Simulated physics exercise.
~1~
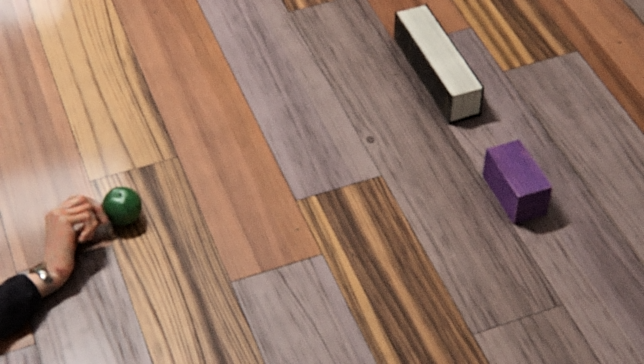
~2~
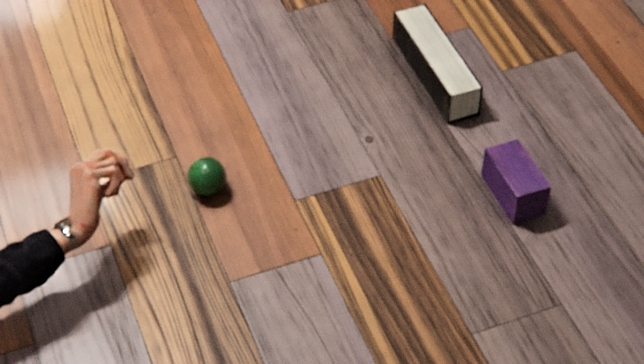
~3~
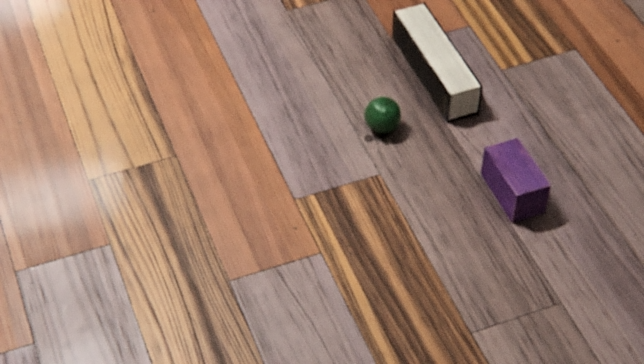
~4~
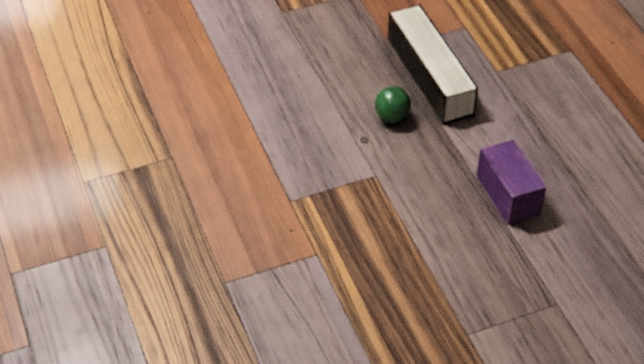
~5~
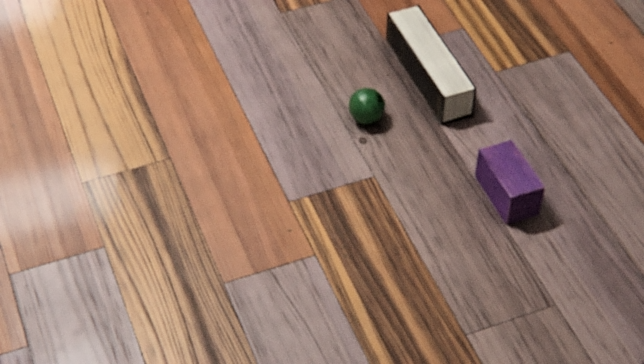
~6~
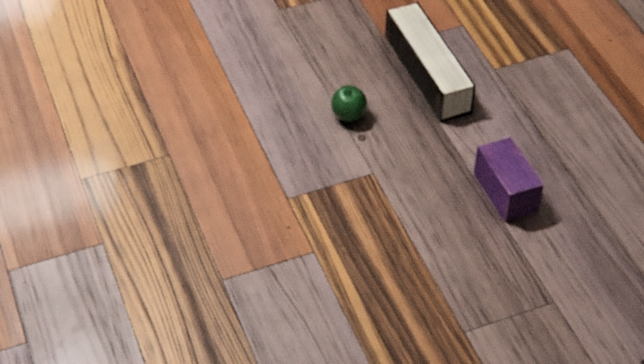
On a wood-plank floor, a hand releases a green apple, which rolls right toward the gap between a black book with pale pages and a purple block, then bounces back to the left near the book without passing through.
